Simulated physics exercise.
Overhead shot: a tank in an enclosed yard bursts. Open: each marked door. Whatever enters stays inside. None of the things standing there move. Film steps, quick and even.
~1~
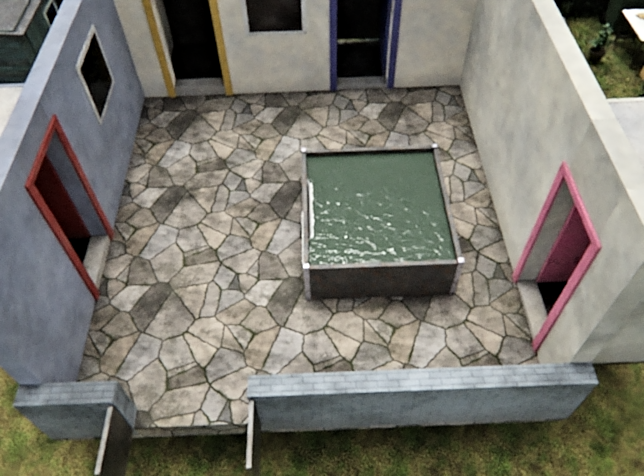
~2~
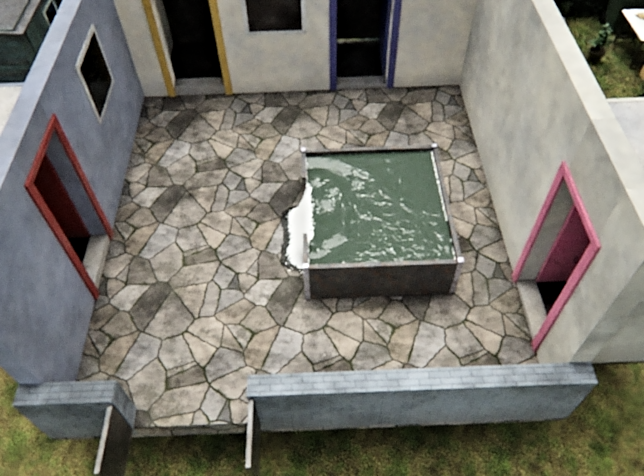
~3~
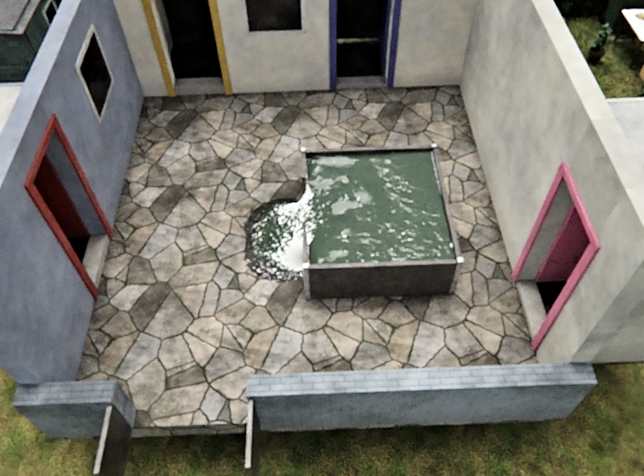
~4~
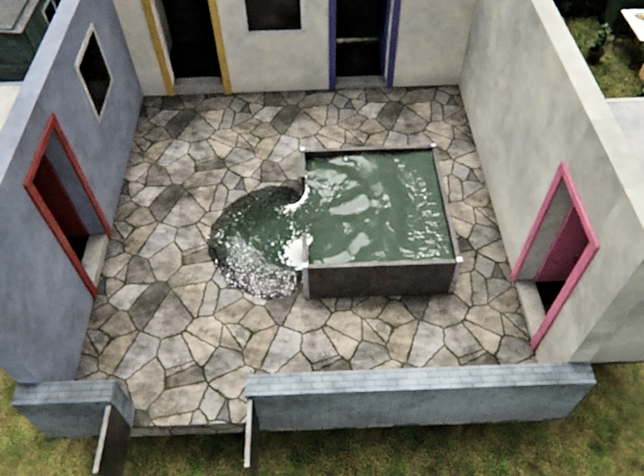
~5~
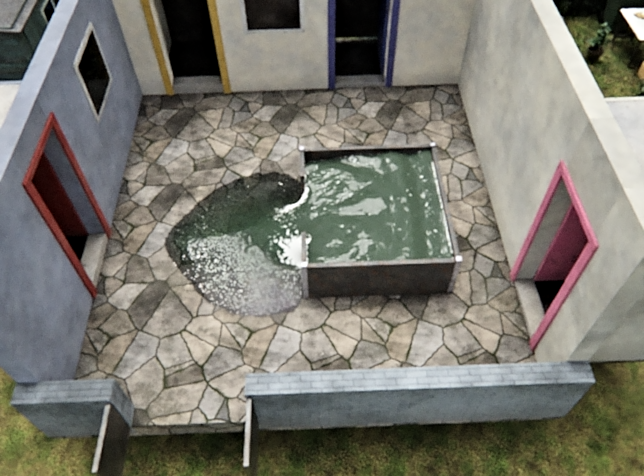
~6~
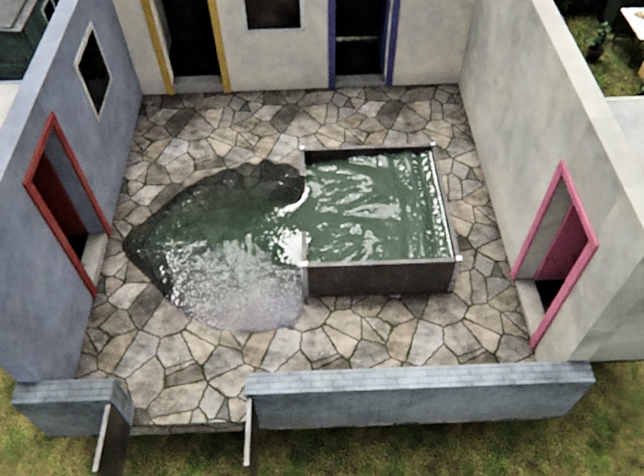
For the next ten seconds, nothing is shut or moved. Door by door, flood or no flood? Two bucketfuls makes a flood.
One by one: The yellow door doesn't get too much water coming through, the blue door doesn't get too much water coming through, the pink door doesn't get too much water coming through, the red door gets too much water coming through.
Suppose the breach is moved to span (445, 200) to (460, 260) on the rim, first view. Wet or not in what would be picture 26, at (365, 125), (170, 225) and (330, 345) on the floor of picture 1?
The first spot is soaked, the second spared and the third soaked.
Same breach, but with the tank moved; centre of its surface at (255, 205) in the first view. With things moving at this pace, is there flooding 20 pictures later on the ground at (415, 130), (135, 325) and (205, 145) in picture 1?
Taking the three spots in that order, I'd say spared, then drenched, then drenched.
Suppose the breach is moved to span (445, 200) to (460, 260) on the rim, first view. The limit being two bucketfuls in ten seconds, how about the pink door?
The pink one floods.
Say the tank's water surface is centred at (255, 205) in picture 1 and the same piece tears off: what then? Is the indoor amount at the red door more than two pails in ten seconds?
Well, in that setup the red door tops the threshold.
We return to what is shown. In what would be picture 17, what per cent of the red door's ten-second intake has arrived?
That comes out to 55 per cent by my count.
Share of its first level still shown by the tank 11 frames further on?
Around 56 percent.
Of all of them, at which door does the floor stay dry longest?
My answer: The door marked pink.
A moment on, water covers 30 % of the floor; the yellow door not reached, the blue door not reached, the pink door not reached, the red door over two buckets in.
Next, water covers 40 % of the floor; the yellow door not reached, the blue door not reached, the pink door not reached, the red door over two buckets in.
Then, water covers 45 % of the floor; the yellow door wet at the sill, nothing in, the blue door not reached, the pink door not reached, the red door far over two buckets in.
Later, water covers 90 % of the floor; the yellow door wet at the sill, nothing in, the blue door wet at the sill, nothing in, the pink door wet at the sill, nothing in, the red door far over two buckets in.
In the end, water covers 95 % of the floor; the yellow door wet at the sill, nothing in, the blue door wet at the sill, nothing in, the pink door wet at the sill, nothing in, the red door far over two buckets in.
